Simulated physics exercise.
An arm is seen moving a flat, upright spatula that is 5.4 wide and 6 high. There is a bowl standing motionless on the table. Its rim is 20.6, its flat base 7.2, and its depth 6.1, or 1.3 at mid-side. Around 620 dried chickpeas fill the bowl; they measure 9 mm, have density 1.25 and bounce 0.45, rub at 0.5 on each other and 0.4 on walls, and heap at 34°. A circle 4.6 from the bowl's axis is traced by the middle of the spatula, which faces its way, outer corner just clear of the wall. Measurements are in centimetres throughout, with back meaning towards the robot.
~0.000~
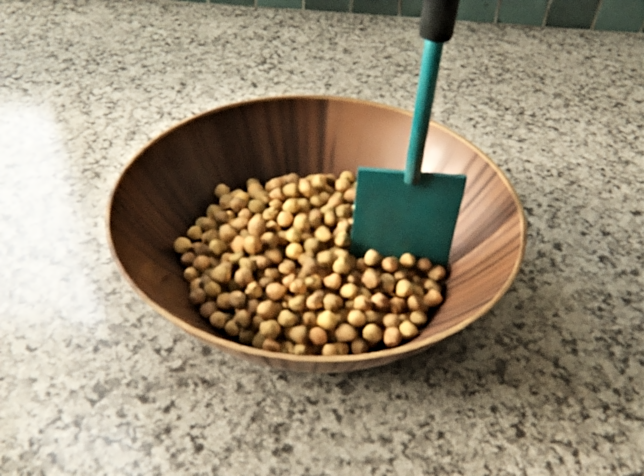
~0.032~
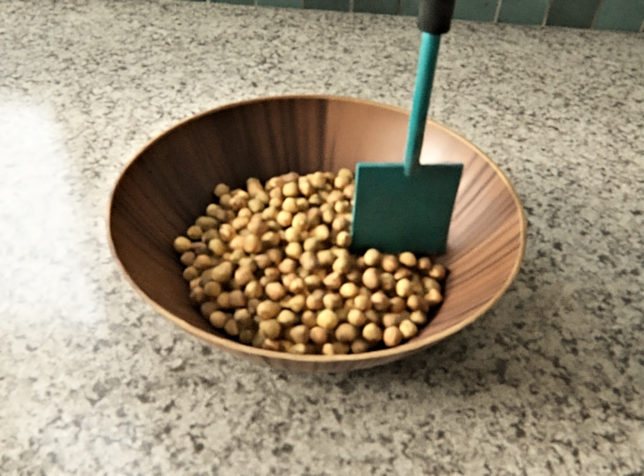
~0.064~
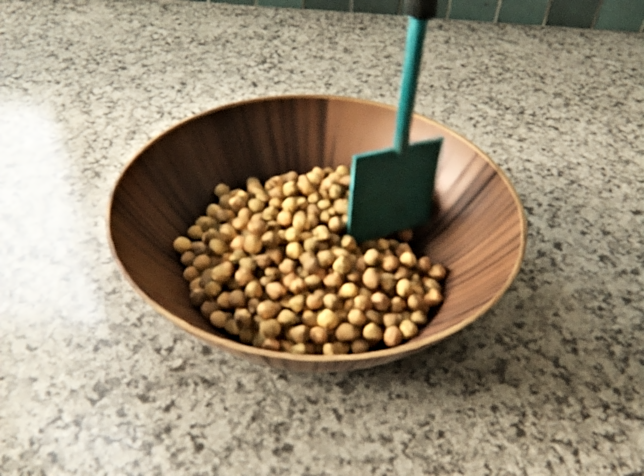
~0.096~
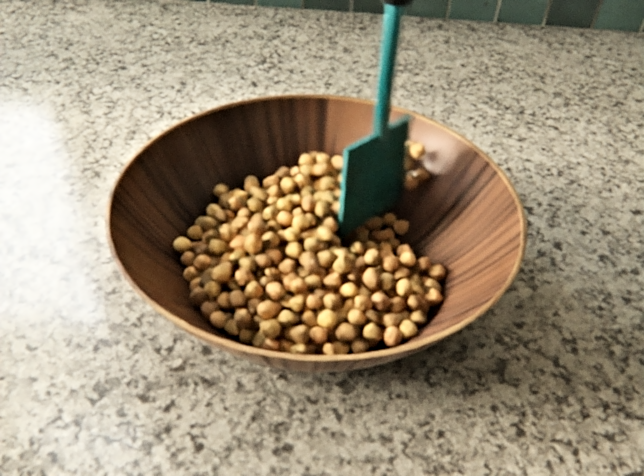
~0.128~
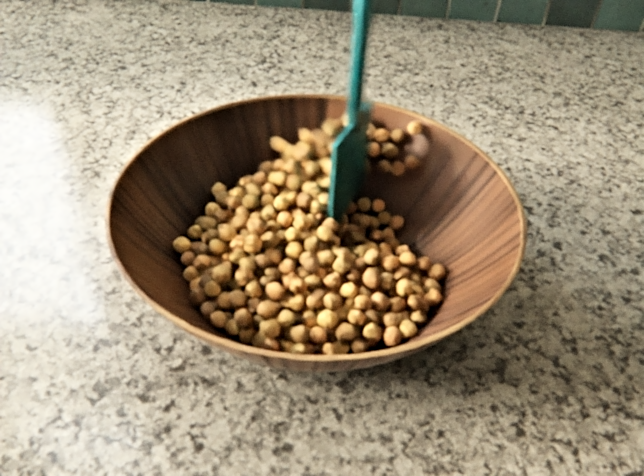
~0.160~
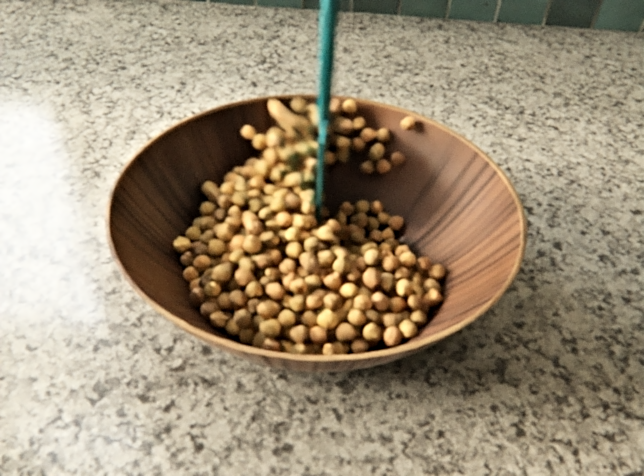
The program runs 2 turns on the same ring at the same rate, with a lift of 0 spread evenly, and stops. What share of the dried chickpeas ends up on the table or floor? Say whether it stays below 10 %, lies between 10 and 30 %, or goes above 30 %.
It lies between 10 and 30 %.
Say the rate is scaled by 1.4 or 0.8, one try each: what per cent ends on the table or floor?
It would be some 35 and 10 percent respectively.
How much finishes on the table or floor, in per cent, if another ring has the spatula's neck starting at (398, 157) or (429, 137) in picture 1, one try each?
Near 5 per cent and near 15 per cent, in that order.
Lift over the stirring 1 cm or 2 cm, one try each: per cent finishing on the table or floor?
Near 10 in a hundred, then 5 in a hundred.
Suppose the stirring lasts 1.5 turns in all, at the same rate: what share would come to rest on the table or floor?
Estimate: Near 15 %.
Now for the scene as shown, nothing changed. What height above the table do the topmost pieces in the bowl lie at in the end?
Height: Roughly 6.0 cm.
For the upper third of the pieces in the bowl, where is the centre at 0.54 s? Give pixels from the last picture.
About pixel (447, 244).
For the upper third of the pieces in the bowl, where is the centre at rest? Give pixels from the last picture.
The centre sits around (383, 224) in the last picture.
After 0.54 s, 337° round, highest piece 9 above the table; 579 in the bowl, 32 on the table or floor, 11 in flight or on the tool.
After 0.92 s, 224° round, highest piece 8 above the table; 529 in the bowl, 88 on the table or floor, 5 in flight or on the tool.
After 1.31 s, 0° round, highest piece 6 above the table; 511 in the bowl, 111 on the table or floor.
After 2.01 s, 0° round, highest piece 6 above the table; 511 in the bowl, 111 on the table or floor.
In the end, 511 in the bowl, 111 on the table or floor. That is 18 % on the table or floor.
